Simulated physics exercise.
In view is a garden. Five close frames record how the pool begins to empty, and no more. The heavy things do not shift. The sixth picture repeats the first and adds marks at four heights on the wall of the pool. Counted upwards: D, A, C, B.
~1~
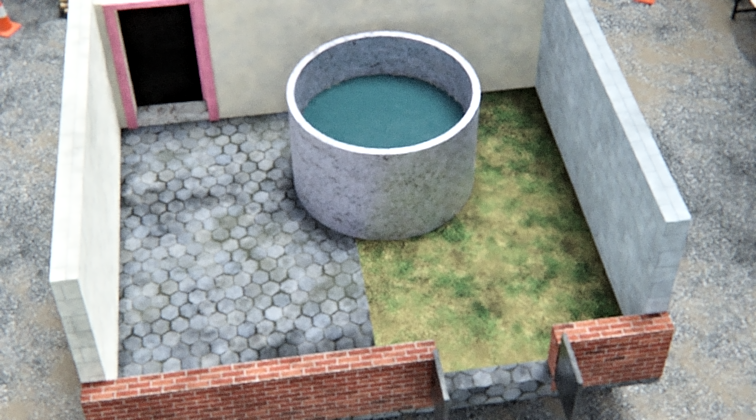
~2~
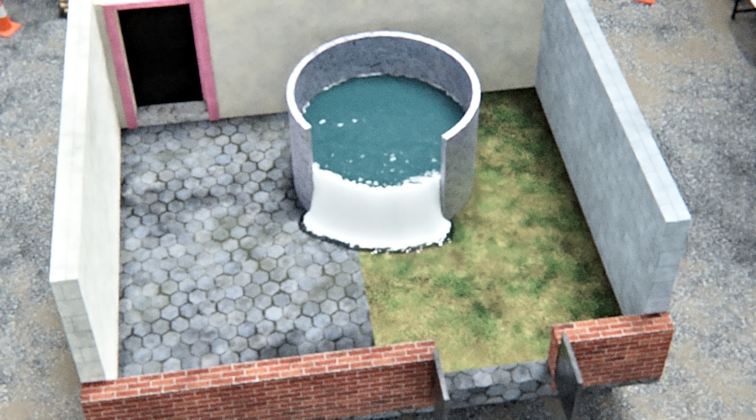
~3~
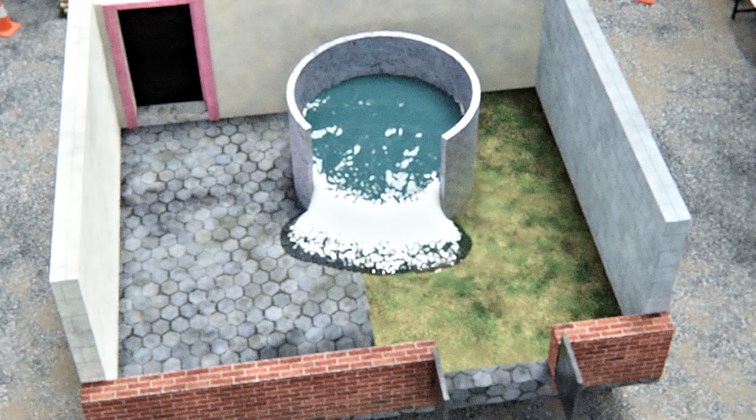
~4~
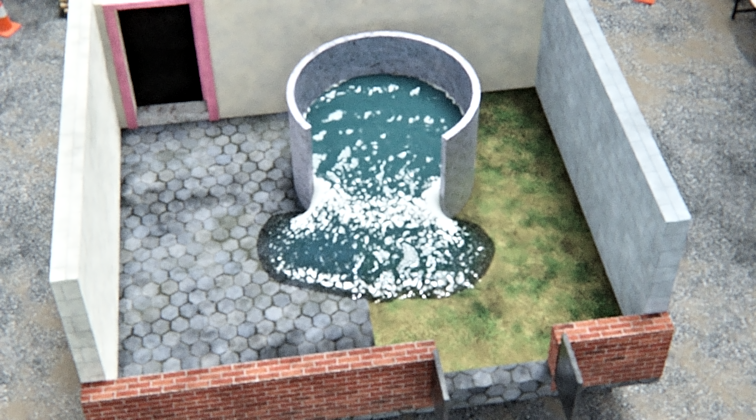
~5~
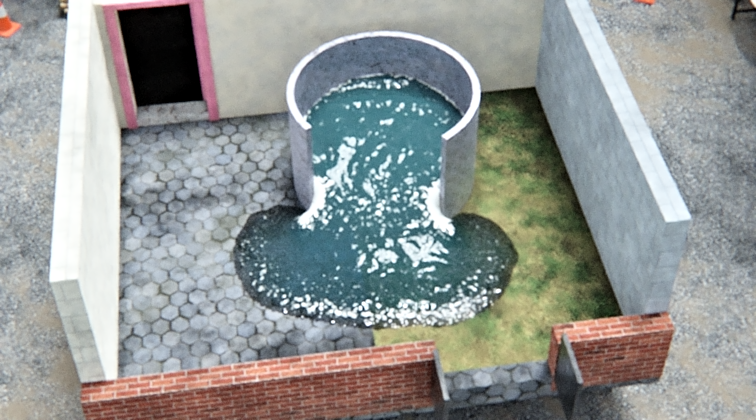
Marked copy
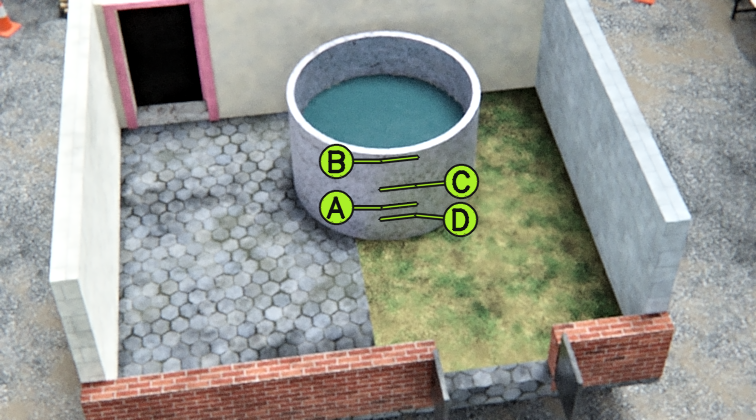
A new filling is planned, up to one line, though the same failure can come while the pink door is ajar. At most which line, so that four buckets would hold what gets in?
Use mark A.
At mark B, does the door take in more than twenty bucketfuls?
Yes, clearly.
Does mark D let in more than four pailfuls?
No, that is safe.
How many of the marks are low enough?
Two of them.
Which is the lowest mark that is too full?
The answer is C.
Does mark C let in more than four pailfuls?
Yes.
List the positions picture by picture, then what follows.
In the first picture, water in the pool at rest, its middle at (384, 128); foot of the pink doorway at (174, 123); open gate at (494, 329).
In the second picture, front seen at (449, 232), 2 % of the ground wet.
In the third picture, front seen at (463, 246), 6 % of the ground wet.
In the fourth picture, front seen at (486, 251), 12 % of the ground wet.
In the fifth picture, front seen at (501, 282), 19 % of the ground wet.
On the marked copy, A at (398, 205); B at (398, 159); C at (398, 187); D at (398, 217); from the bottom up D, A, C, B.
For mark A, a bucket or two gets in.
For mark B, dozens of bucketfuls pour in.
For mark C, about 10 bucketfuls get in.
For mark D, nothing gets over.
